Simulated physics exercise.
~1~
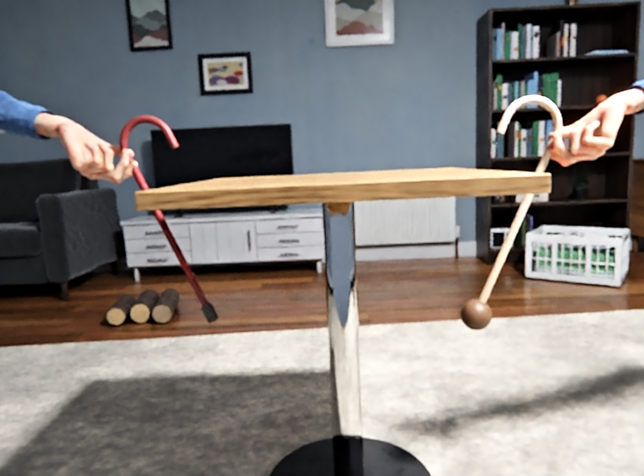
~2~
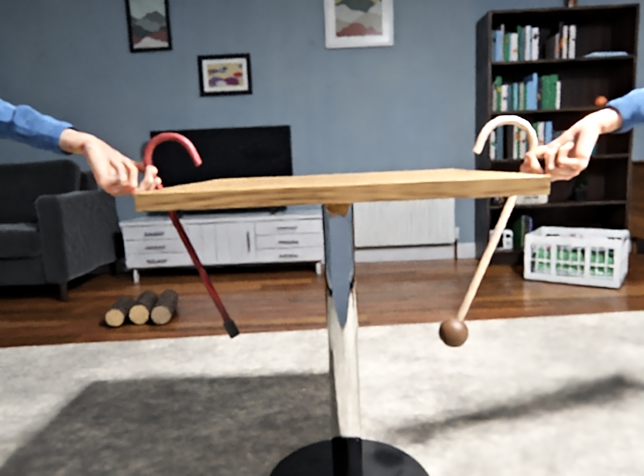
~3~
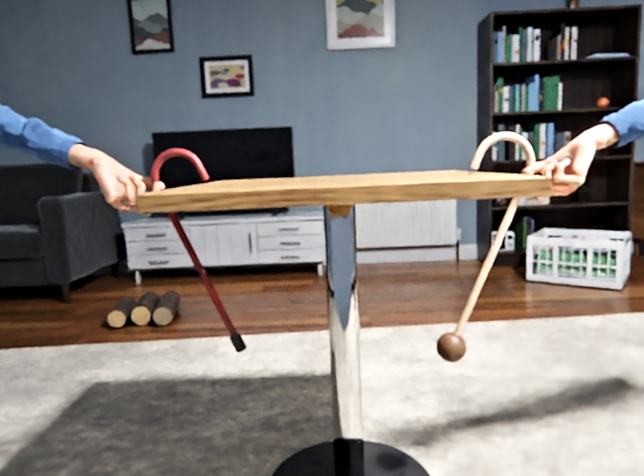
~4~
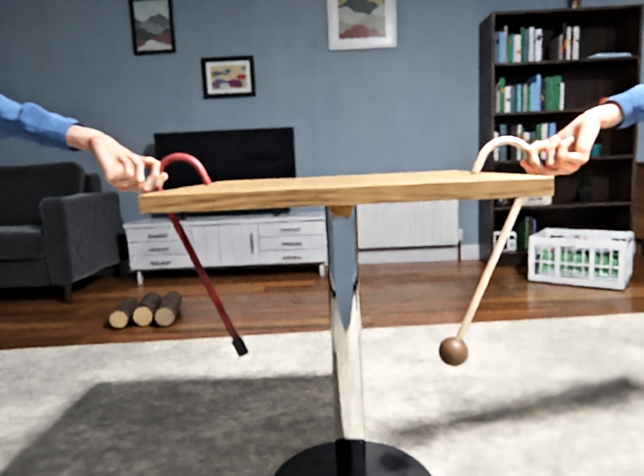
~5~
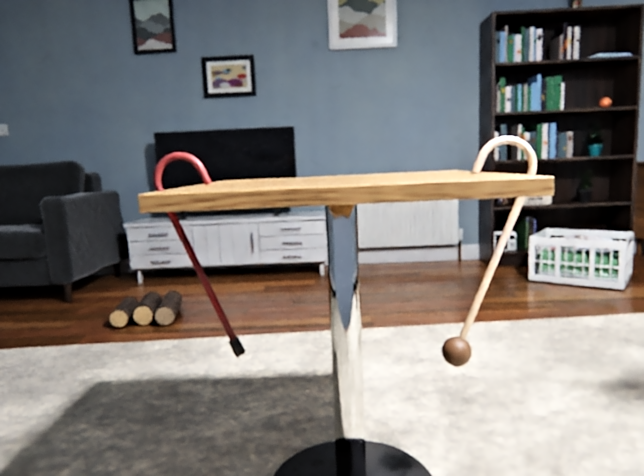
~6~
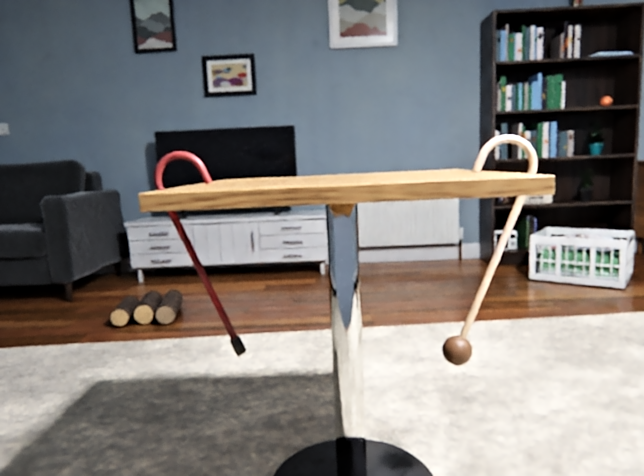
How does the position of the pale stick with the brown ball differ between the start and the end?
At the start it is held higher and slightly farther right at the table's right end. By the end it hangs by its crook from the table, lower and a little to the left.
